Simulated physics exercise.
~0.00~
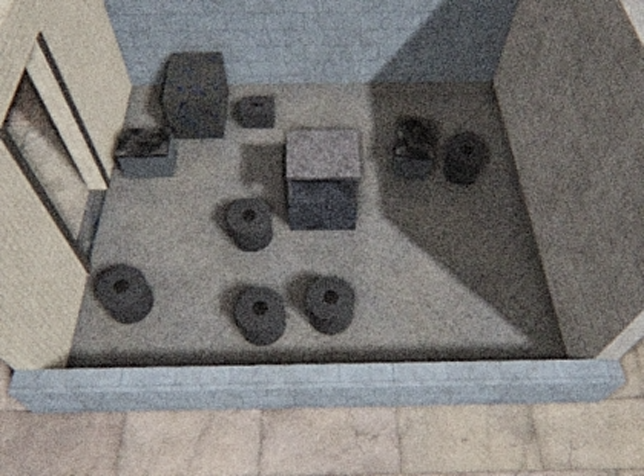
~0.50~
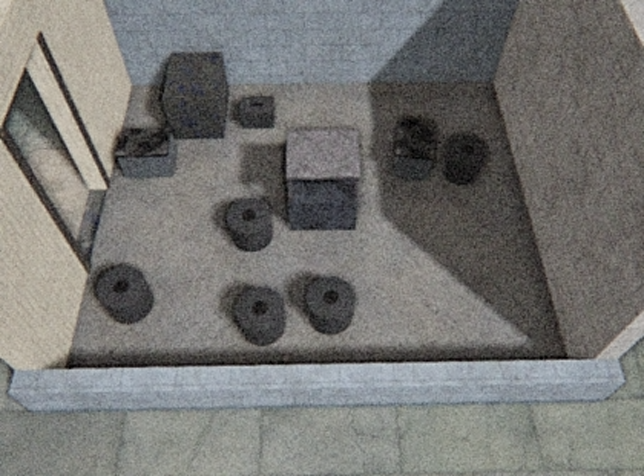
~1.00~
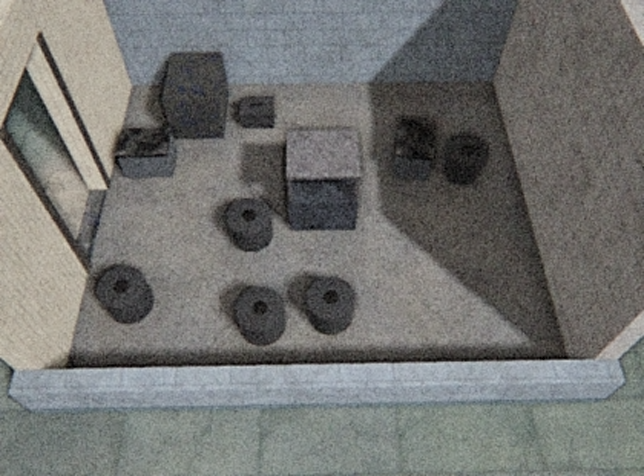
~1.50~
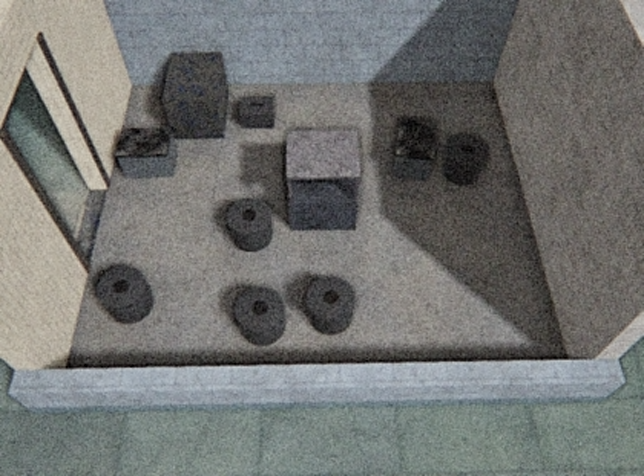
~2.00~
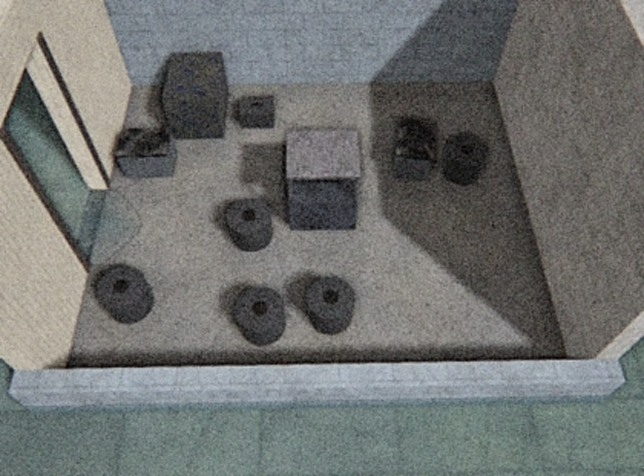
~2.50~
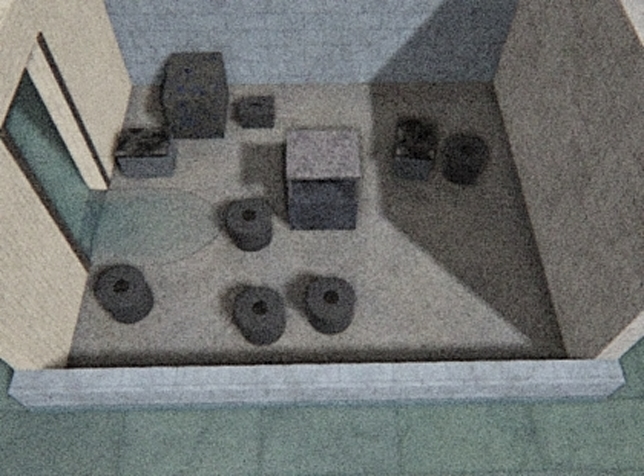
Water covers the paving outside, then spreads through the left doorway across the store floor.
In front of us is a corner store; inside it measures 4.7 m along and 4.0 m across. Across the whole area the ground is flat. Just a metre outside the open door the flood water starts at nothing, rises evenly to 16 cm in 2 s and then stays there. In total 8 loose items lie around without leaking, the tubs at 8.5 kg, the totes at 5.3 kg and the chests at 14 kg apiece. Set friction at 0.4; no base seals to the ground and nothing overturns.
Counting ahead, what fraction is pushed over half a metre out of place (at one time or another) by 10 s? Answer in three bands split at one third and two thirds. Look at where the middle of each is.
Under a third.
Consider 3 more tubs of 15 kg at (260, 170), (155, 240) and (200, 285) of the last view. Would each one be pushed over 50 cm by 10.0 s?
Within the limit; beyond the limit; within the limit.
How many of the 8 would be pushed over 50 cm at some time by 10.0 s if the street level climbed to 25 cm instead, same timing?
I count 5 of them in that case.
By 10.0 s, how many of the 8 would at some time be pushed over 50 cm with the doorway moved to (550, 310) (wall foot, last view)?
3.
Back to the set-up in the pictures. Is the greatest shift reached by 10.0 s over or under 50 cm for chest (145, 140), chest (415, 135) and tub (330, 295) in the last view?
In turn: Below the mark, below the mark, above the mark.
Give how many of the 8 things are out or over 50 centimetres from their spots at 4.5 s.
It comes to 0.
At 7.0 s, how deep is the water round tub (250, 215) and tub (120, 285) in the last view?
Depth approx. 4 cm / 2 cm.
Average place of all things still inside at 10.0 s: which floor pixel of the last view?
Around (314, 226).
After 3.5 s 0 of 8 are over 50 cm from their spots; 0 afloat.
After 4.5 s 0 of 8 are over 50 cm from their spots; 0 afloat.
After 7.0 s 1 of 8 are over 50 cm from their spots; 1 afloat.
After 10.0 s 2 of 8 are over 50 cm from their spots, and 2 have been at some point; 1 afloat.
